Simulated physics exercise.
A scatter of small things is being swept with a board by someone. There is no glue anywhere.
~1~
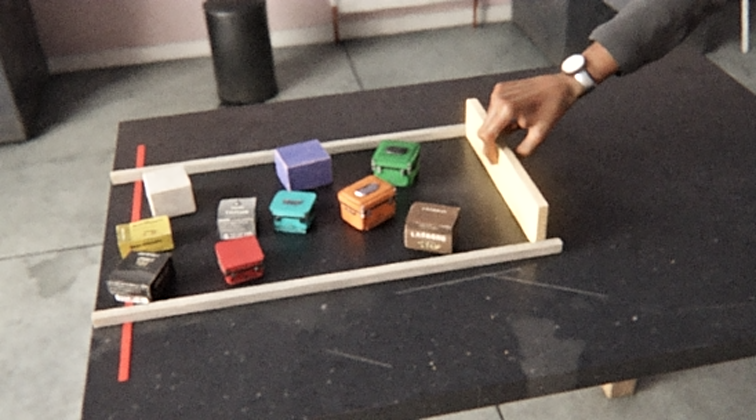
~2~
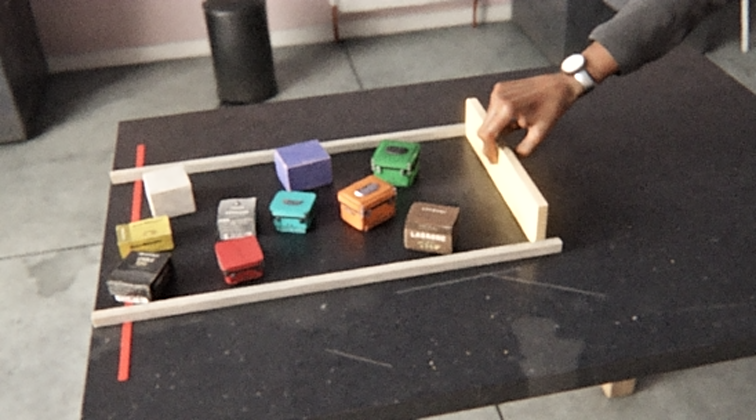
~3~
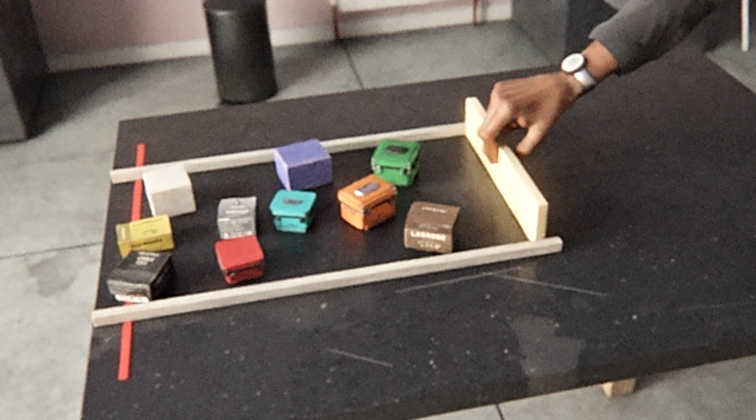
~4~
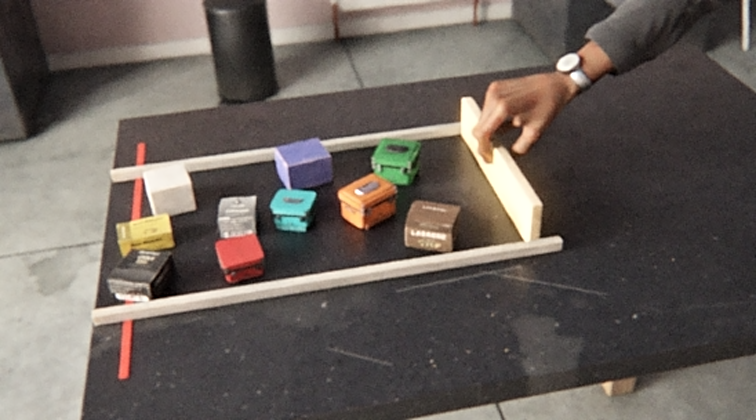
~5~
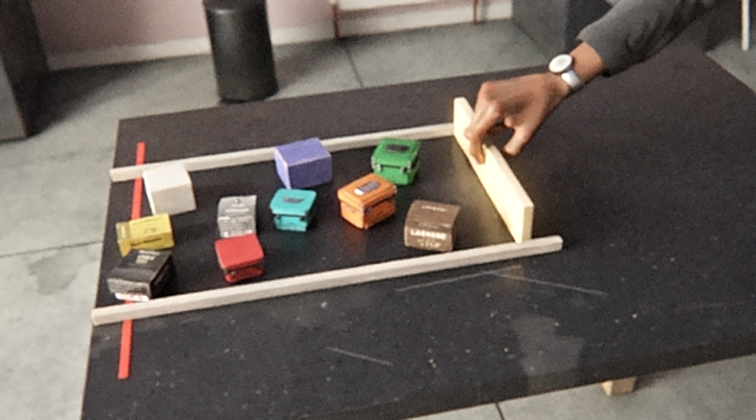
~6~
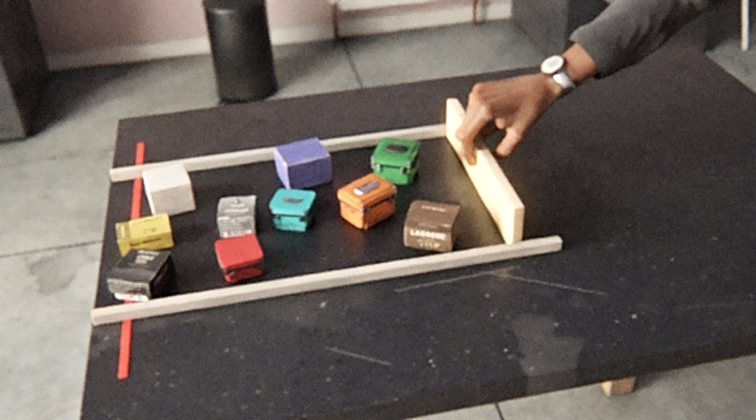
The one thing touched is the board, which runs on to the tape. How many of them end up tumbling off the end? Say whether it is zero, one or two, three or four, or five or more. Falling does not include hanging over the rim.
Falling ones: Five or beyond.
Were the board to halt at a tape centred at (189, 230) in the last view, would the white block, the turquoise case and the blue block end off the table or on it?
Going in order, the white block keeps its spot, then the turquoise case keeps its spot, then the blue block keeps its spot.
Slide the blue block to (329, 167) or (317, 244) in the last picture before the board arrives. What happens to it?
One place after the other: It ends up falling; it ends up falling.
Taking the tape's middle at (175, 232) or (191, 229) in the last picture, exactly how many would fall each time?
Ending up on the floor: First try 3, second try 3.
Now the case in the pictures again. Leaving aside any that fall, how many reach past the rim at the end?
Looks like 4 of them.
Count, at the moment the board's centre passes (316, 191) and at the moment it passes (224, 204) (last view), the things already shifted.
One spot: 6. Other spot: 10.
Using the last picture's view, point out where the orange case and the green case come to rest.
For the orange case it's (105, 234), and for the green case it's (111, 210).
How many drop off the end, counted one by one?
A count of exactly 6.
Soon after, none off yet; black box at rest near (141, 275); yellow box at rest near (145, 235); white block at rest near (169, 190).
Then, none off yet; black box moving near (132, 277); yellow box moved about its own width near (92, 242); white block at rest near (169, 190).
At rest, the number that fall off is five or more; fallen, turquoise case, grey box, red case, white block, yellow box and black box.
